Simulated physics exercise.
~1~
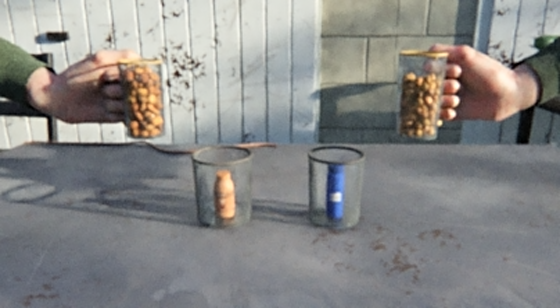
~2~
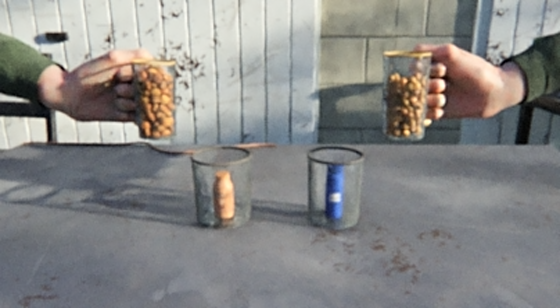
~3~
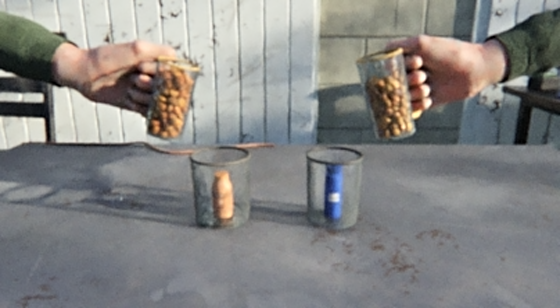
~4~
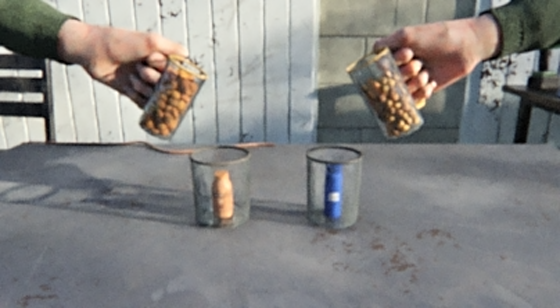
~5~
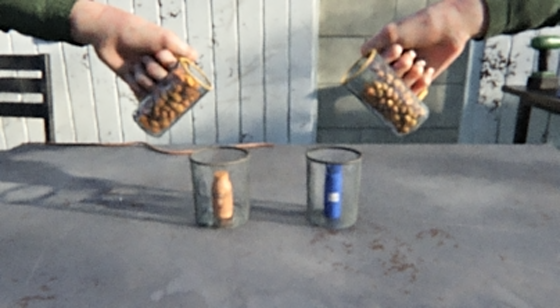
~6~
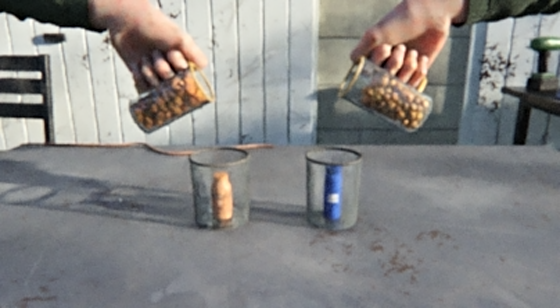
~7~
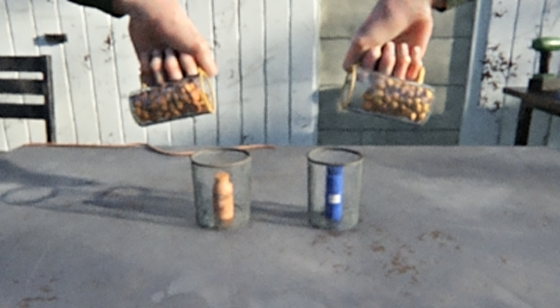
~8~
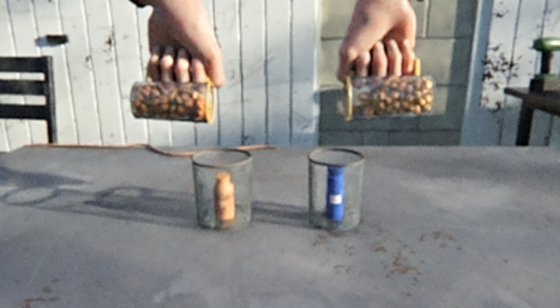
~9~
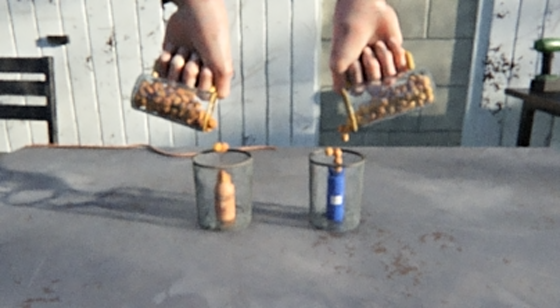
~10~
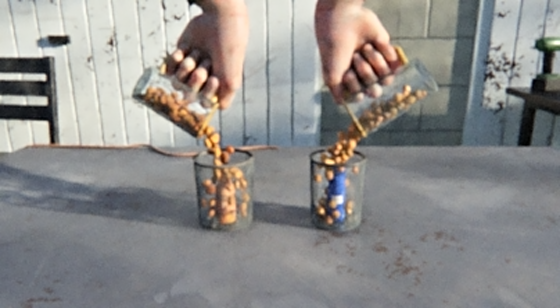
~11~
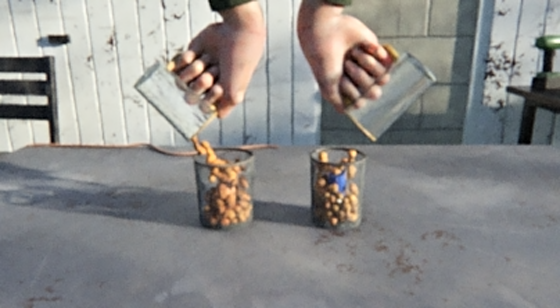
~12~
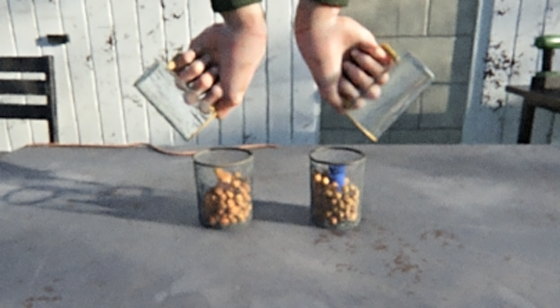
Two hands, one from each side, hold clear cups of small brown, nut-like pieces above a grey outdoor table, seen from the front with a pale plank wall behind. Below them stand two see-through glasses, the left holding an orange-brown object and the right a blue one. The hands bring the cups inward and tip them onto their sides. A few pieces drop first, then both cups tilt further and the rest pours down around the objects. The cups end up empty and tipped over, with the tops of both objects still showing above the pieces.
